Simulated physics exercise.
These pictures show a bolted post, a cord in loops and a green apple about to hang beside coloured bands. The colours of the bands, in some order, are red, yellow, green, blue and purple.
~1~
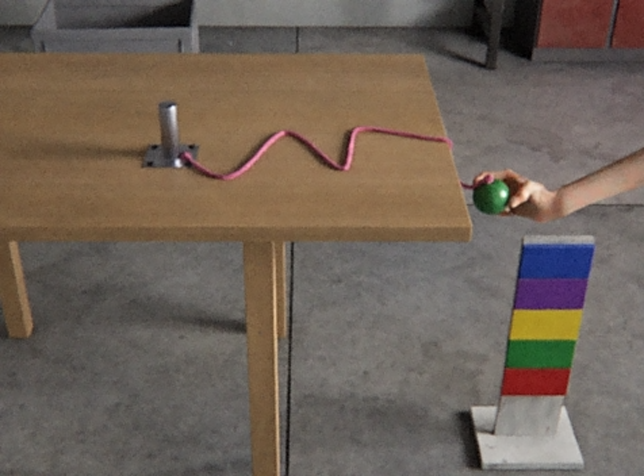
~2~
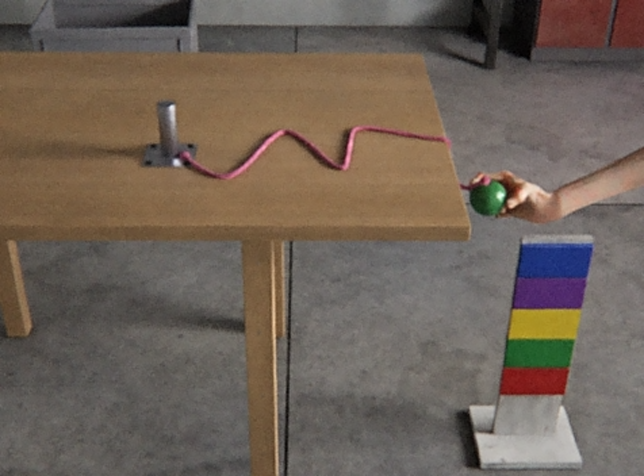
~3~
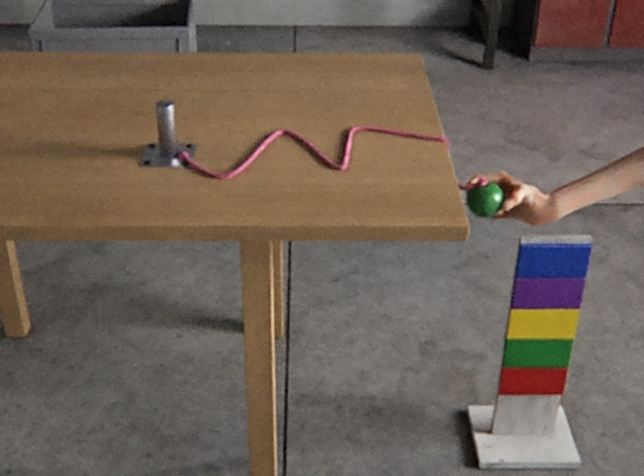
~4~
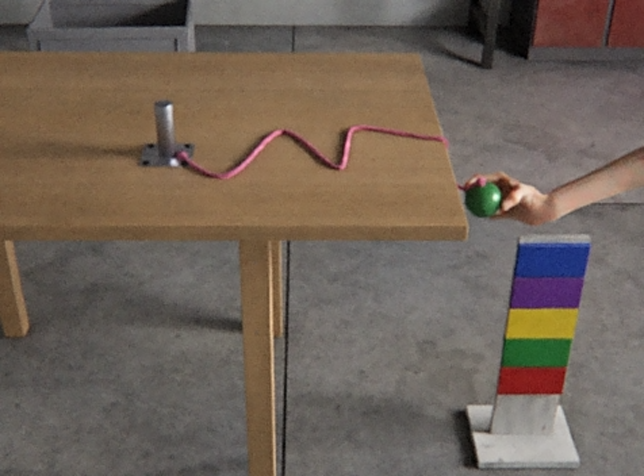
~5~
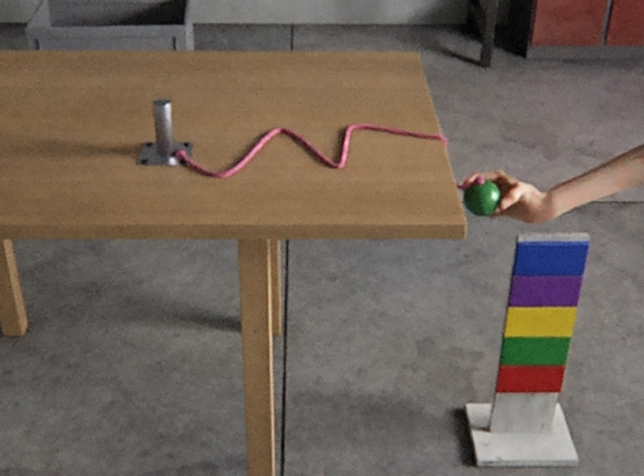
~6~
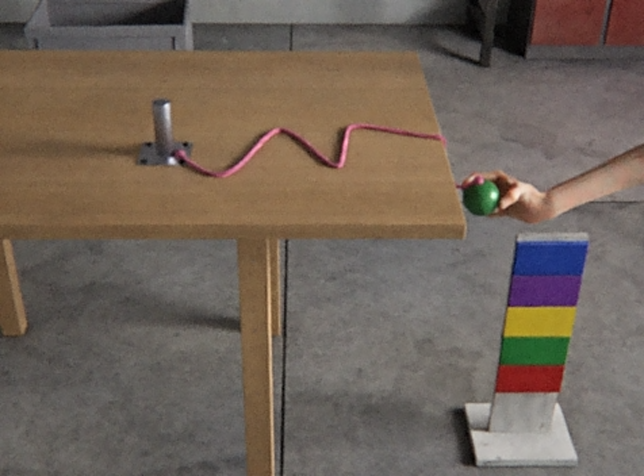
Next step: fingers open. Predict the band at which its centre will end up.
I predict the red band.
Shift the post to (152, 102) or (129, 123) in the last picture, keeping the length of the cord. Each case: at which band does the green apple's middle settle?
First try: Green; second try: Green.
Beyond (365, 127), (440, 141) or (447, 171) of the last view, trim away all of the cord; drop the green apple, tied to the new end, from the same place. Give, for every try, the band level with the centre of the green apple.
For the first: Blue; for the second: Yellow; for the third: Green.
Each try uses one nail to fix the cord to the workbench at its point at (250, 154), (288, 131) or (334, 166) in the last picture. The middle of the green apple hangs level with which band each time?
First try green, second try yellow, third try purple.
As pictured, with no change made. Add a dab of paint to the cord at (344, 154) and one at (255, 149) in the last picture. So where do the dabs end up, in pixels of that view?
They go to (442, 191) and to (310, 150).
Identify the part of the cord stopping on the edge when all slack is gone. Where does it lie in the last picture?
That would be the bit at (327, 163).
Soon after, apple near (393, 376); level with red.
Then, apple near (442, 383); level with red.
At rest, apple near (417, 385); level with red. Its centre hangs level with the red band.
